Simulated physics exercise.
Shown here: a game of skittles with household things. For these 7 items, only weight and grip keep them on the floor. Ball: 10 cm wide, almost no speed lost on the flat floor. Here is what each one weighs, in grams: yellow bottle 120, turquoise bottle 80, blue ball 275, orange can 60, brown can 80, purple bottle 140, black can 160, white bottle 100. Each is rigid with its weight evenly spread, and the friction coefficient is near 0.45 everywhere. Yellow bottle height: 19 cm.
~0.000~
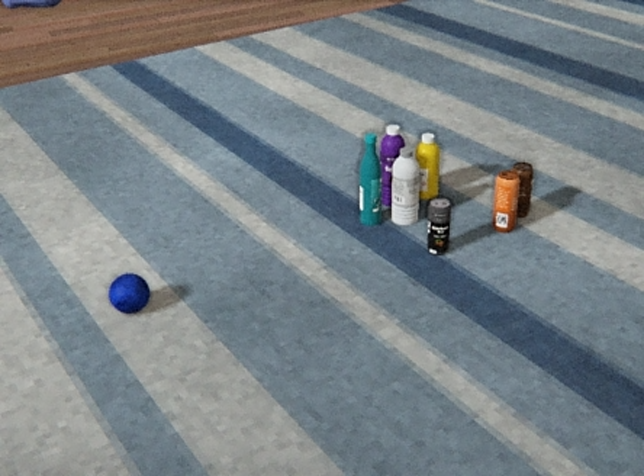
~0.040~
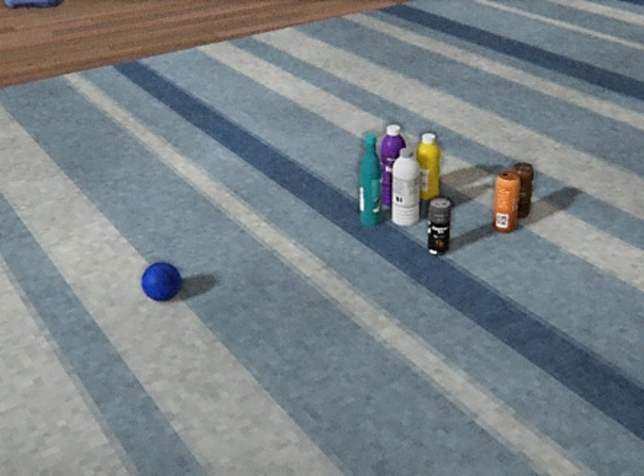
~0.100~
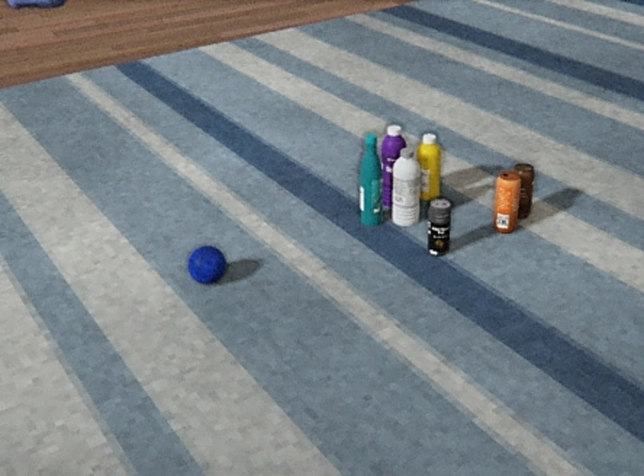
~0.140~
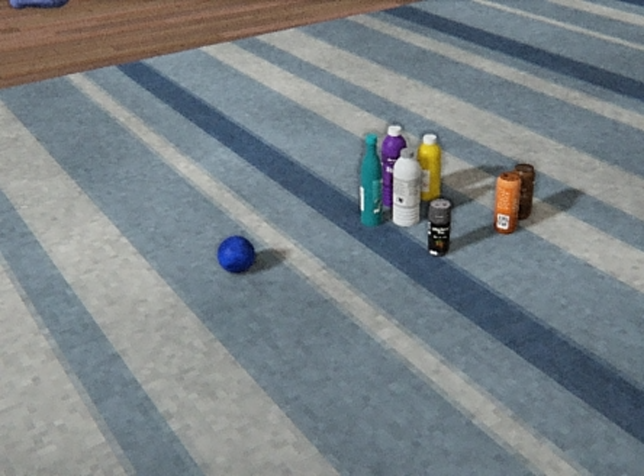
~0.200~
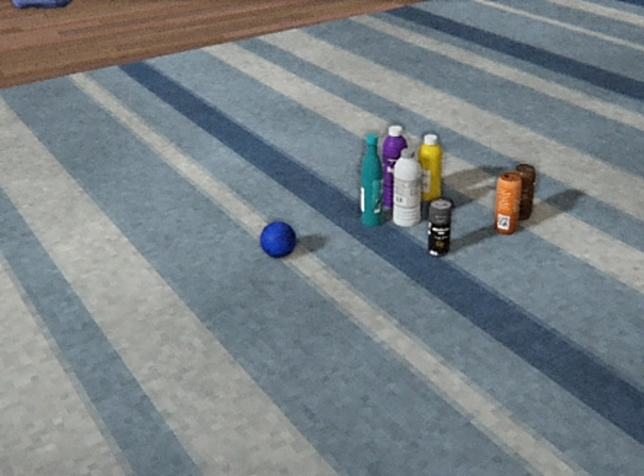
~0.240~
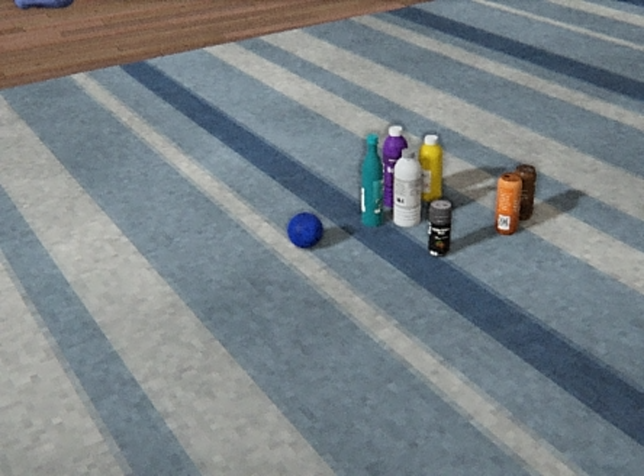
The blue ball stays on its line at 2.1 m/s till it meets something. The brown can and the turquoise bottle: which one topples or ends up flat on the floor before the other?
Of the pair, the latter goes first.
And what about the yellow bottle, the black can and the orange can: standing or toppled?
Final state - yellow bottle: Goes over; black can: Remains on its base; orange can: Remains on its base.
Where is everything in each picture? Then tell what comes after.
In the first picture, 0 cm rolled; blue ball (129, 293); brown can (520, 191); turquoise bottle (371, 179).
In the second picture, 9 cm rolled; blue ball (162, 282); purple bottle (393, 166).
In the third picture, 21 cm rolled; blue ball (207, 265); white bottle (407, 186).
In the fourth picture, 30 cm rolled; blue ball (237, 255); orange can (507, 204).
In the fifth picture, 43 cm rolled; blue ball (279, 240); black can (440, 229).
In the sixth picture, 51 cm rolled; blue ball (305, 230); brown can (523, 193); turquoise bottle (373, 181).
After 0.54 s, 86 cm rolled; blue ball near (409, 197); turquoise bottle 4° off upright near (430, 161); purple bottle 7° off upright; white bottle 9° off upright.
After 0.84 s, 91 cm rolled; blue ball near (425, 194); turquoise bottle 72° off upright near (482, 171); purple bottle on its side; white bottle 39° off upright.
In the end (4.0 s), toppled on the floor, yellow bottle, turquoise bottle, brown can, purple bottle and white bottle; the other 2 under 8 cm from the start. At the end, from the last picture's camera, brown can near (559, 201), turquoise bottle near (504, 190). Brown can went at 1.36 s; turquoise bottle went at 0.74 s.
